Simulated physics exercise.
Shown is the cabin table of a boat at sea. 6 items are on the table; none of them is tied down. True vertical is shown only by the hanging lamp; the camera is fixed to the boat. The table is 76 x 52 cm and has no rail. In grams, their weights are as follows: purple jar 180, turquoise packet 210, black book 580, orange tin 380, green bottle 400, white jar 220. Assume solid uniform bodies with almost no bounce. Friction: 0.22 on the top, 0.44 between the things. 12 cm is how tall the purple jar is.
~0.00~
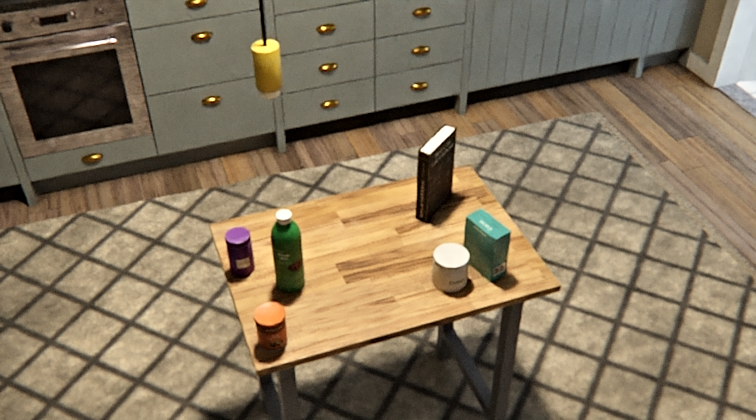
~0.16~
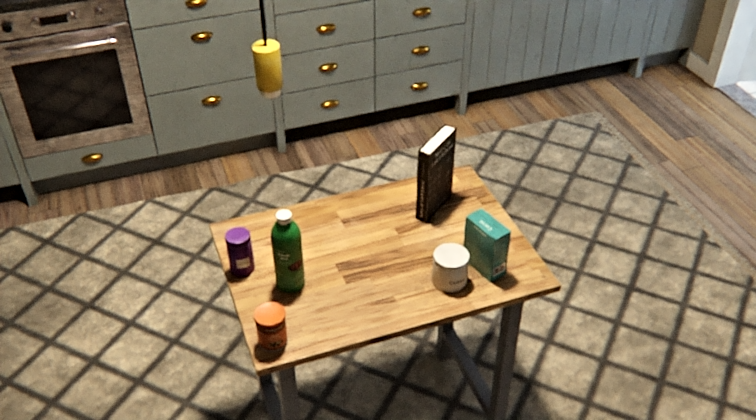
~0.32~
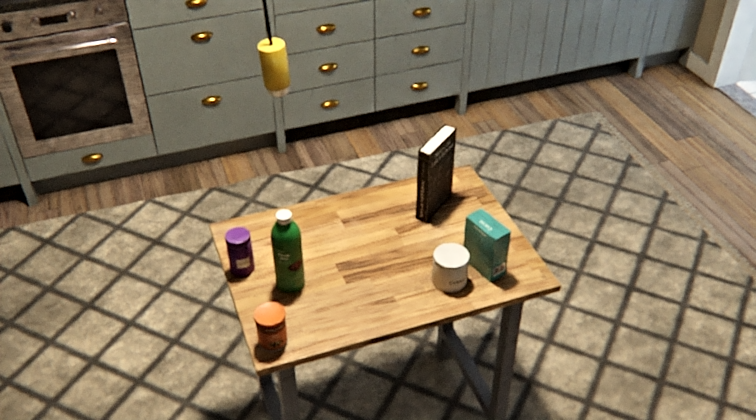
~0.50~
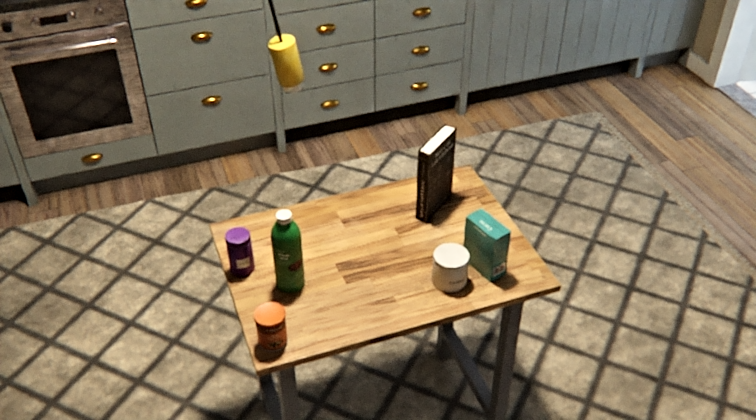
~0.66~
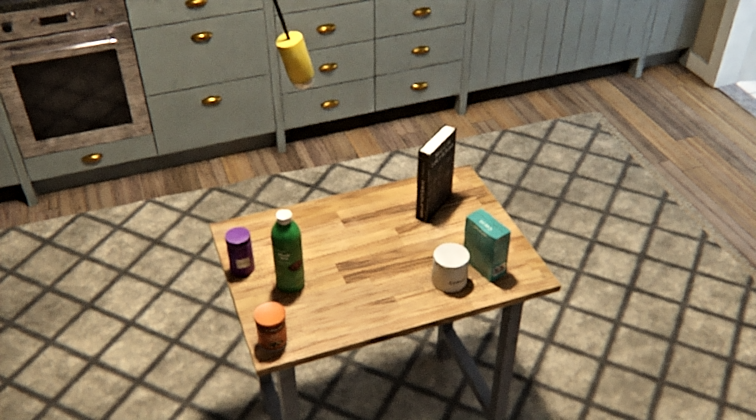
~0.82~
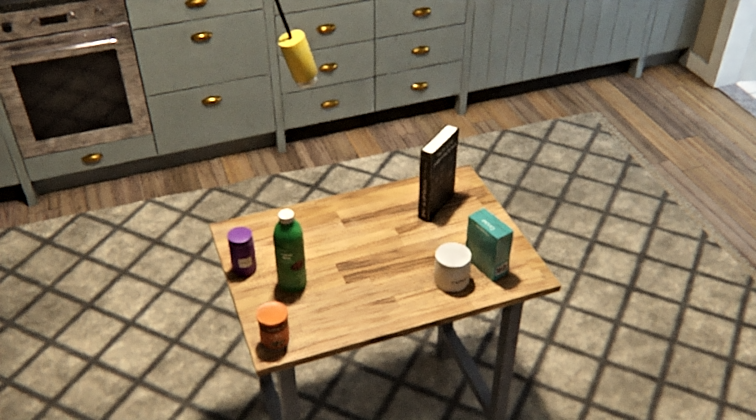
Yellow hanging lamp swinging to the right above a wooden table where jars, a green bottle, a packet and a black book shift barely, if at all.
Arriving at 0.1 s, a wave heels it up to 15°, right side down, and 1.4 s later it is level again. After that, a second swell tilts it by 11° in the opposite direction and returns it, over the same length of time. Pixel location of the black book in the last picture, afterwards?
Roughly (451, 171).
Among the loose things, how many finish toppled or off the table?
The number here is 0.
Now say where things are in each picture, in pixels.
The first frame shows boat level; black book (436, 174); purple jar (240, 252).
The second frame shows boat level; orange tin (271, 327); green bottle (287, 250).
The third frame shows boat heeled 3°, right side down; white jar (450, 268); purple jar (240, 252).
The fourth frame shows boat heeled 9°, right side down; turquoise packet (486, 245); orange tin (271, 327).
The fifth frame shows boat heeled 14°, right side down; green bottle (287, 250); white jar (450, 268).
The sixth frame shows boat heeled 15°, right side down; black book (438, 173); purple jar (242, 252).
By 1.02 s, boat heeled 12°, right side down; black book 3 cm from its spot near (446, 172); turquoise packet 3 cm from its spot; orange tin 3 cm from its spot.
By 1.12 s, boat heeled 9°, right side down; black book 4 cm from its spot near (449, 171); turquoise packet 4 cm from its spot; orange tin 3 cm from its spot.
When it is over (3.4 s), all 6 within 5 cm of the start. In the last view, black book near (451, 171).
